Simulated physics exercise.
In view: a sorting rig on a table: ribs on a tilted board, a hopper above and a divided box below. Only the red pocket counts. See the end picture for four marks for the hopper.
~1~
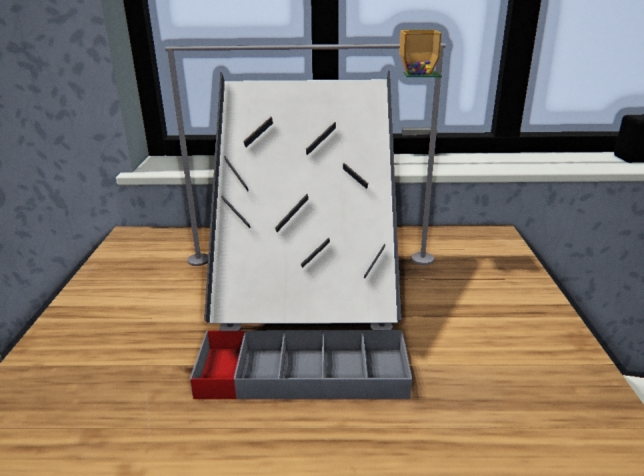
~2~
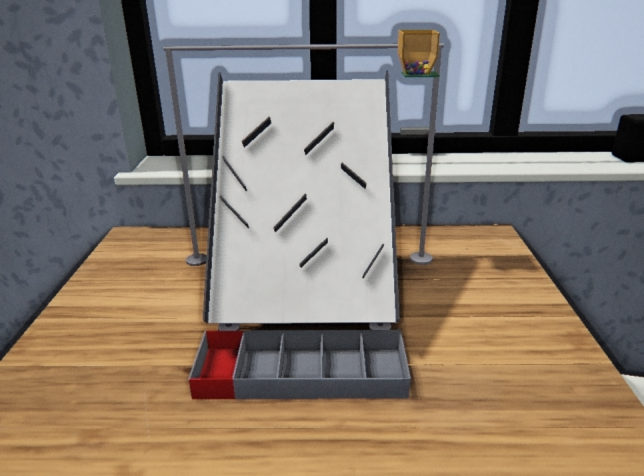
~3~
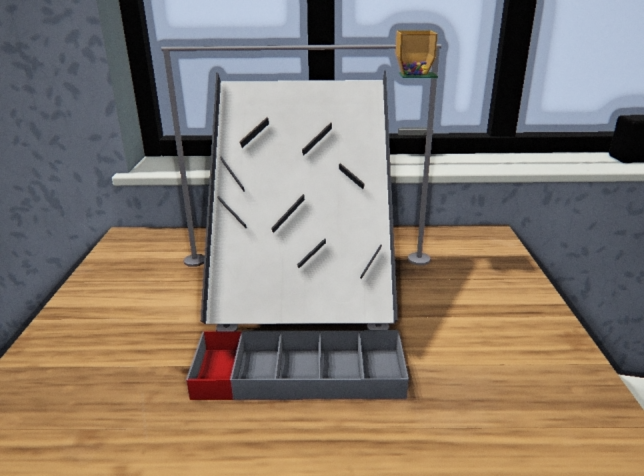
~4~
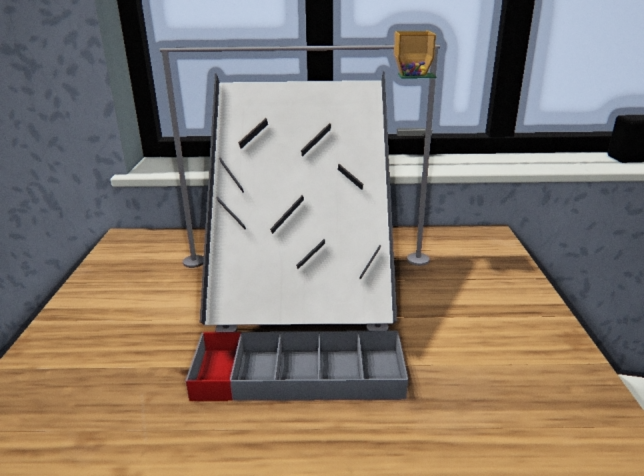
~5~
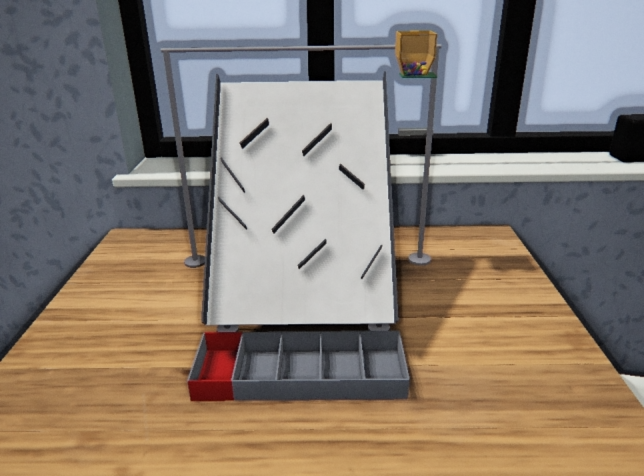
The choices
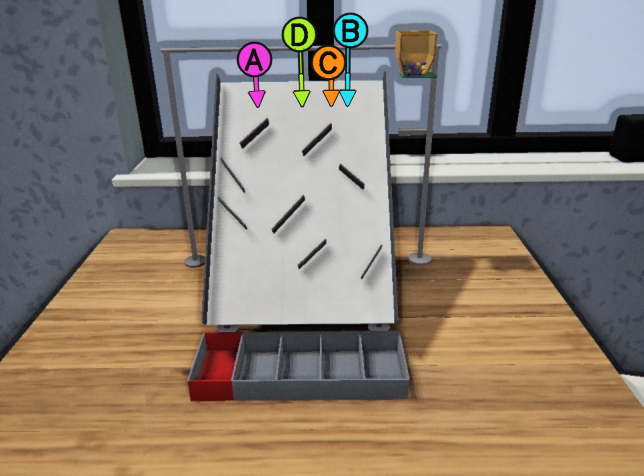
Tilted white board with dark ribs standing on a wooden table beneath a small hopper, almost still as the view shifts slightly.
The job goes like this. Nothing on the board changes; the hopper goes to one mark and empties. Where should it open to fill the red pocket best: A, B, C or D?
Go for D.
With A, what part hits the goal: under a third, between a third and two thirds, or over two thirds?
It is under a third.
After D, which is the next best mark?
C.
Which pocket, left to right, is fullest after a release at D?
The first from the left.
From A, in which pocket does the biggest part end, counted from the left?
The second from the left.
On the marked copy, mark A meets the board at (257, 101); mark B meets the board at (347, 100); mark C meets the board at (331, 100); mark D meets the board at (302, 100).
With A, a small part in the red pocket, most in other pockets, a small part held on the board.
With B, a small part in the red pocket, most in other pockets, a small part held on the board.
With C, about a third in the red pocket, about two thirds in other pockets.
With D, nearly all in the red pocket, a small part in other pockets.
